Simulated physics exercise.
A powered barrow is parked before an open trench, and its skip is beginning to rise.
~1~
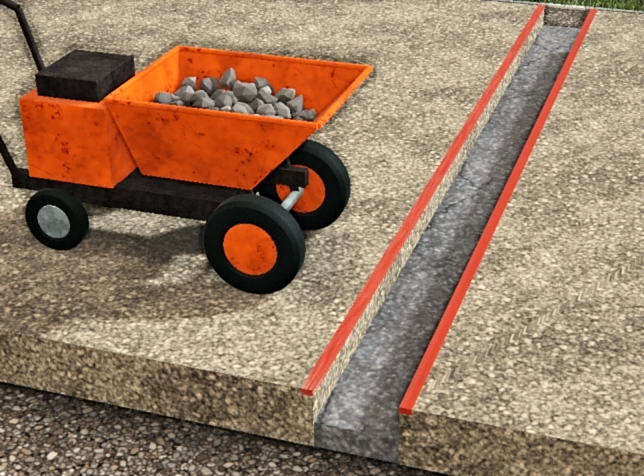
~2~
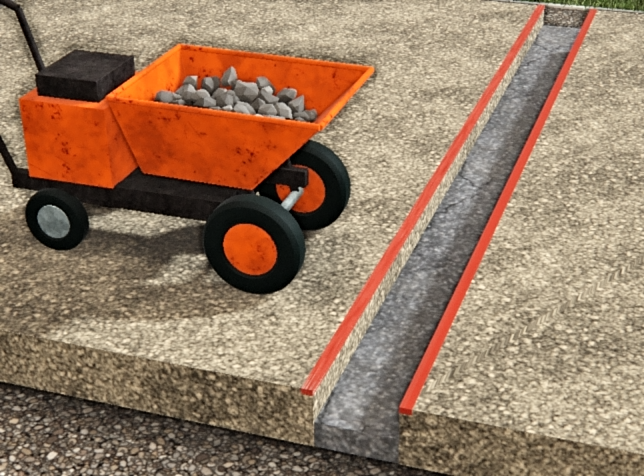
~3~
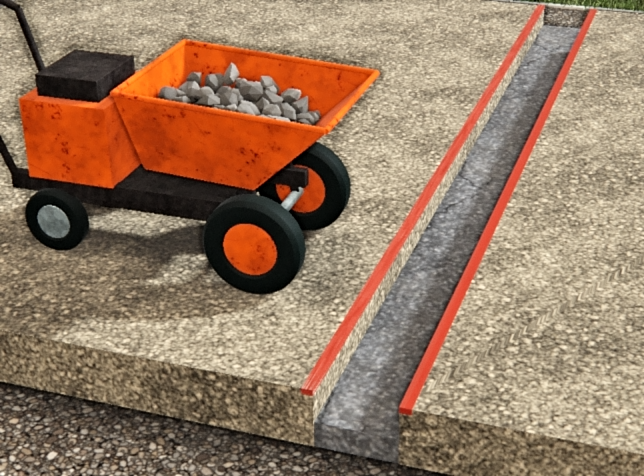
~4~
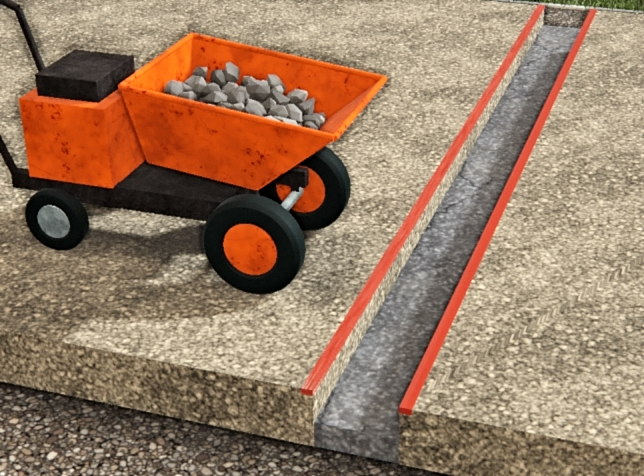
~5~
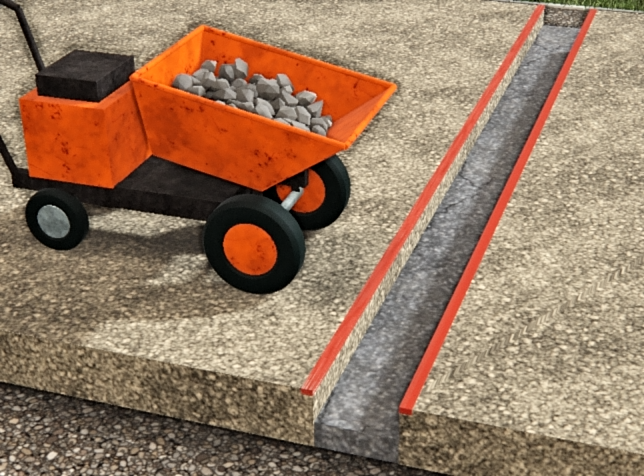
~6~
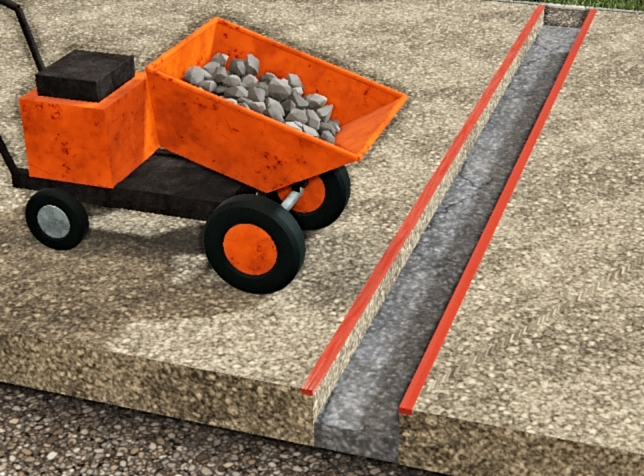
The footage shows an orange powered barrow loaded with grey broken stones, parked left of a shallow, red-edged trench; its skip starts level, then gradually tilts, the rear rising and the lip lowering toward the right.
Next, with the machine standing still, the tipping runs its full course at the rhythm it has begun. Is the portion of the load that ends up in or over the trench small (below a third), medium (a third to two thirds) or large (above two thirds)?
Medium.
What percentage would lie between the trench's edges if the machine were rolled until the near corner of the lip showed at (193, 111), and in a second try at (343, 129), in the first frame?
Roughly 30 per cent first, then roughly 10 per cent.
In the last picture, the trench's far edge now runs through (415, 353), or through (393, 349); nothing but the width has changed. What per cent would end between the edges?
Close to 20 per cent in the first, close to 0 per cent in the second.
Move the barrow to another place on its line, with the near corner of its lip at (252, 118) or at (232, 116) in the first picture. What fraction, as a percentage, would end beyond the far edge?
0 and 0 percent, in that order.
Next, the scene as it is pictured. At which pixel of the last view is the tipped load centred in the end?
I'd place the middle at about (449, 289).
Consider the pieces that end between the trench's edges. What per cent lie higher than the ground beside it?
It works out at about 10 percent.
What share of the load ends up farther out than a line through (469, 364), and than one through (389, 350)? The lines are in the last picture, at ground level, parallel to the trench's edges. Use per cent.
I'd say about 20 and about 60 in a hundred.
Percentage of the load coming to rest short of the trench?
Roughly 0 per cent of the load.
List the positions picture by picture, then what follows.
The first picture shows lip of the skip (318, 126), level; top of the load (216, 116), broken stones; first edge of the trench (337, 339); far edge (430, 356), the trench over half as wide as the skip, and shallow for its width.
The second picture shows lip of the skip (320, 128), level; top of the load (217, 115).
The third picture shows lip of the skip (326, 131), tipped barely; top of the load (227, 103).
The fourth picture shows lip of the skip (334, 138), tipped a little; top of the load (215, 100).
The fifth picture shows lip of the skip (345, 147), tipped a little; top of the load (224, 96).
The sixth picture shows lip of the skip (357, 159), tipped clearly; top of the load (221, 104); first edge of the trench (337, 339); far edge (430, 356).
Just after the last frame, skip tipped steeply; every one in the skip.
A moment on, skip tipped right over; the larger part in the skip; roughly a quarter in or heaped over the trench; about a tenth beyond it.
Further on, skip tipped right over; roughly a quarter in the skip; roughly half in or heaped over the trench; roughly a quarter beyond it.
When it is over, skip tipped right over; roughly a quarter in the skip; roughly half in or heaped over the trench; roughly a quarter beyond it.
